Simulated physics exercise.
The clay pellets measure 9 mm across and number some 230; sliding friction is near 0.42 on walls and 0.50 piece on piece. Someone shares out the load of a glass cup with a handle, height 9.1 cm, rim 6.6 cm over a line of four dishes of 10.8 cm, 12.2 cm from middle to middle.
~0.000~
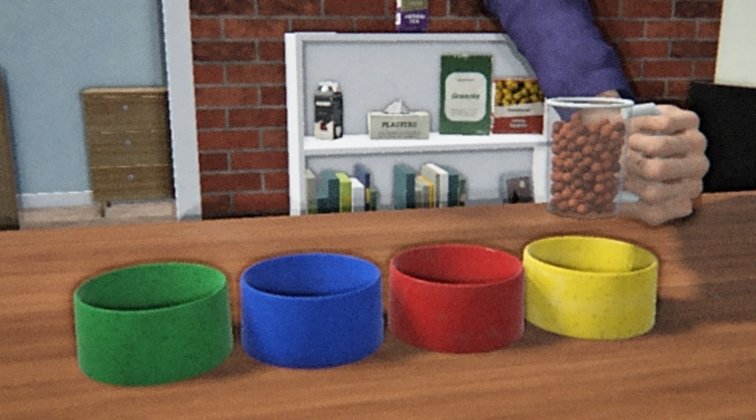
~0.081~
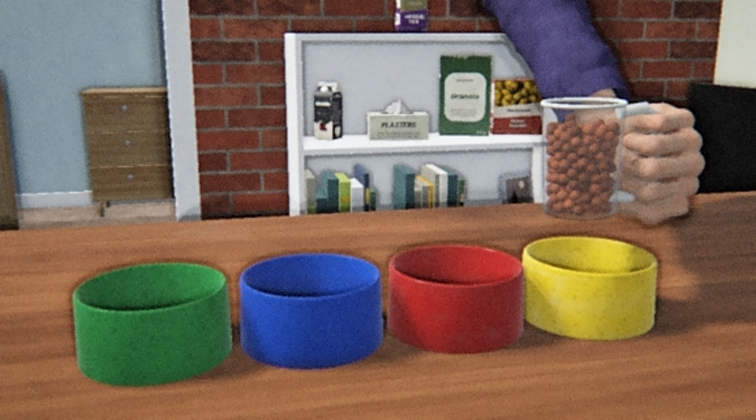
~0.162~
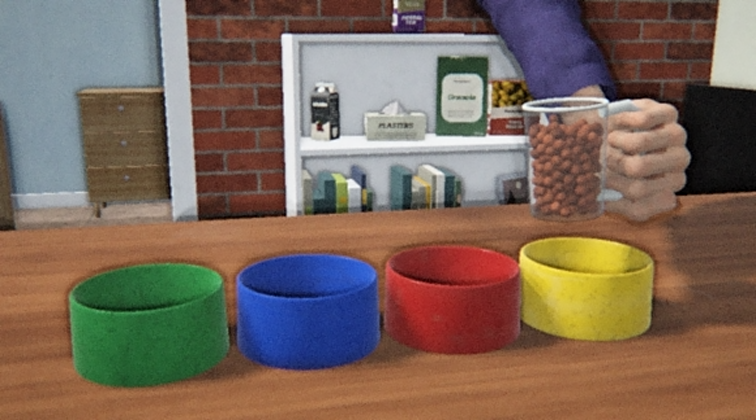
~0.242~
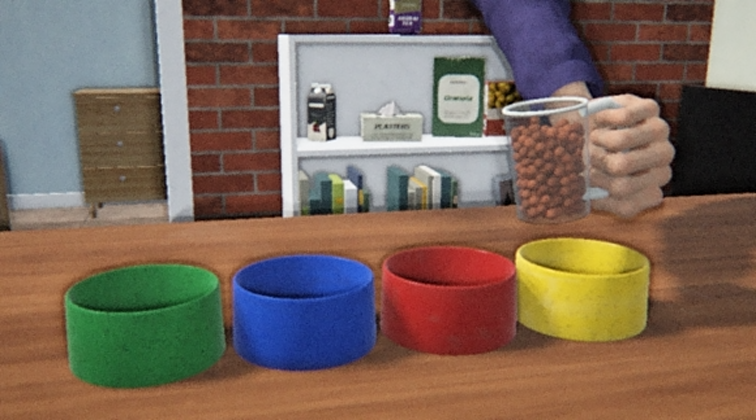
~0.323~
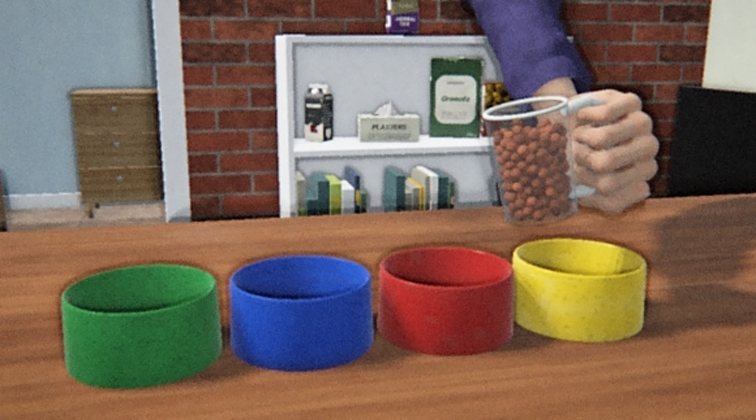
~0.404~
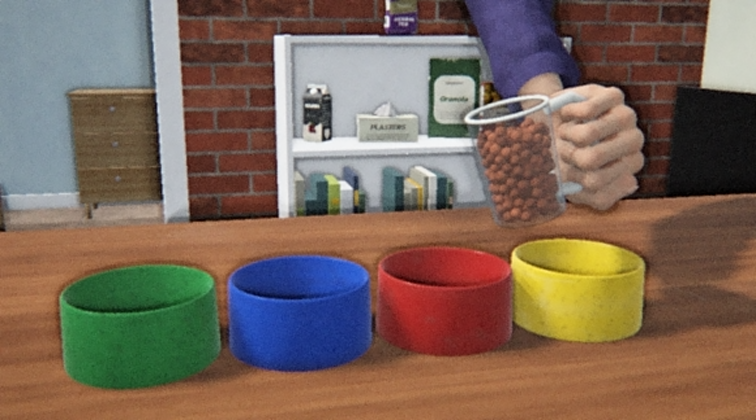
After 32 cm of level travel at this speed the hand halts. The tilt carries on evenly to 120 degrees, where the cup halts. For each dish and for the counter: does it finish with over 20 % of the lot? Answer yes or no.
Red dish: No; blue dish: No; green dish: Yes; yellow dish: No; on the counter: No.
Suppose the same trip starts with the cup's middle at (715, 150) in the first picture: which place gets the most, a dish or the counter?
Most goes to: Blue.
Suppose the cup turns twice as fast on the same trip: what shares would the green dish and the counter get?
Green 10, counter 10.
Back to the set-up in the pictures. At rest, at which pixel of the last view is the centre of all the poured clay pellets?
Around (127, 333).
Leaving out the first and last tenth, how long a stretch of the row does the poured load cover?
About 6 cm.
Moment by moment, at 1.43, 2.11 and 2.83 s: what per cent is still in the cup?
About 100, 95, 10.
Then, at 1.43 s, tilt 64 degrees; cup holds 100 %.
Then, at 2.11 s, tilt 96 degrees; cup holds 95 %, green 5 %.
After 2.83 s, tilt 120 degrees; cup holds 10 %, green 90 %.
In the end, at 3.5 s, red 0 %, blue 0 %, green 100 %, yellow 0 %, counter 0 %.
